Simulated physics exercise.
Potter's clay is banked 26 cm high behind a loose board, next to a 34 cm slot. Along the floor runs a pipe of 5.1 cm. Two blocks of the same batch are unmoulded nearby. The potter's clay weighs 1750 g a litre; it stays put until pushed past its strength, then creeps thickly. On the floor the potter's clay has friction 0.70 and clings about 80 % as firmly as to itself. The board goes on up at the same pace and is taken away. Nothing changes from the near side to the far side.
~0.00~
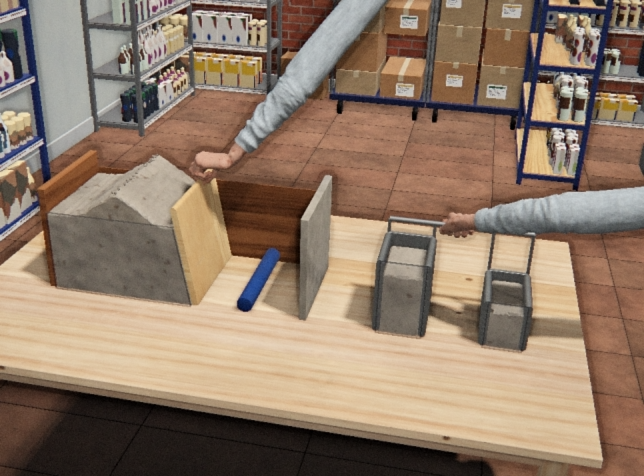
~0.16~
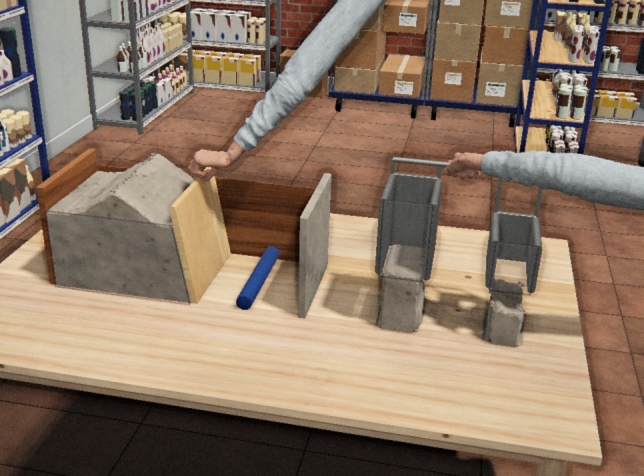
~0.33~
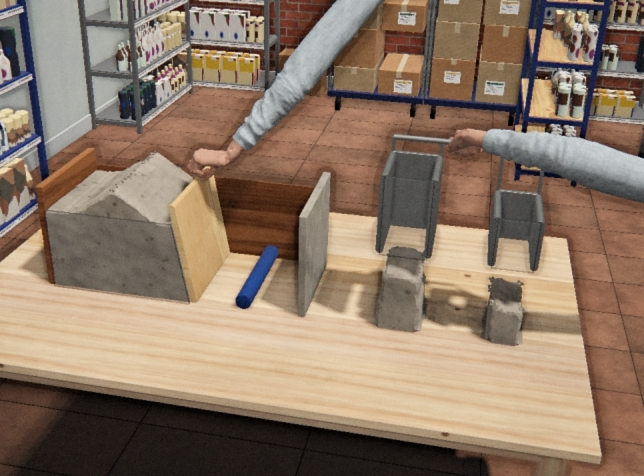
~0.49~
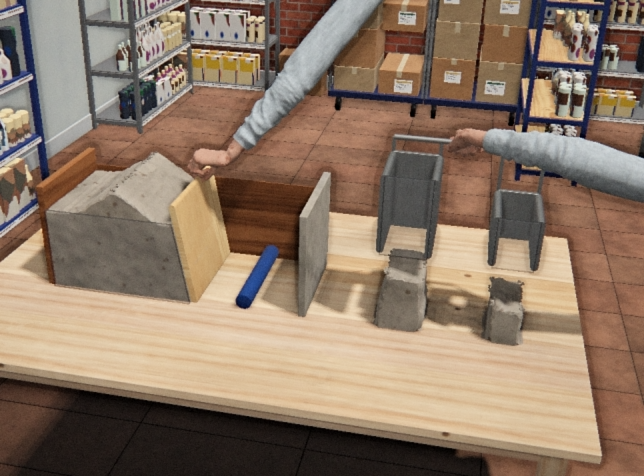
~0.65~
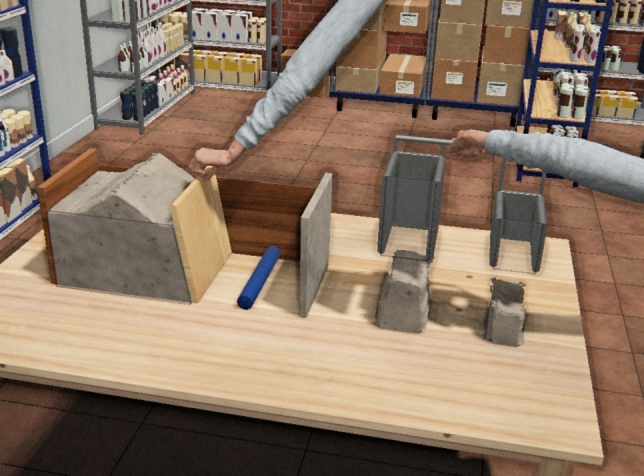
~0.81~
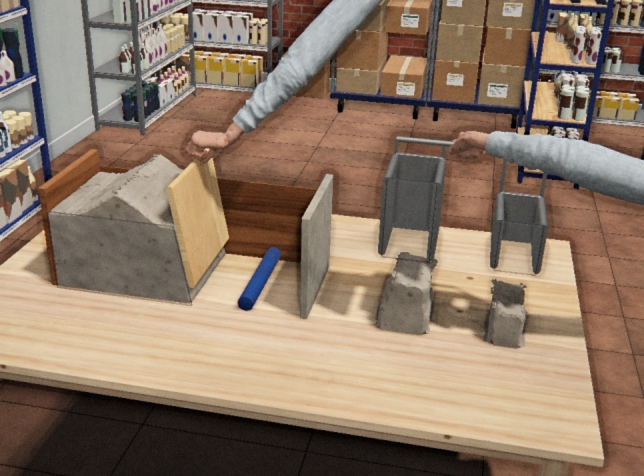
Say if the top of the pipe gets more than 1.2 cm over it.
The pipe ends up showing.
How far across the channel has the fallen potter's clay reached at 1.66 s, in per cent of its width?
Near 18 %.
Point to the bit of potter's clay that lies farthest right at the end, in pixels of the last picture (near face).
Around (227, 304).
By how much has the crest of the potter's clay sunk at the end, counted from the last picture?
Some 8.0 cm.
By 1.07 s, the face still stands and nothing lies on the pipe.
By 1.37 s, the face still stands and nothing lies on the pipe.
By 1.66 s, the fallen stuff reaches 18 % of the way across and nothing lies on the pipe.
By 1.96 s, the fallen stuff reaches 32 % of the way across and nothing lies on the pipe.
By 2.11 s, at the end, the fallen stuff reaches 33 % of the way across and nothing lies on the pipe.
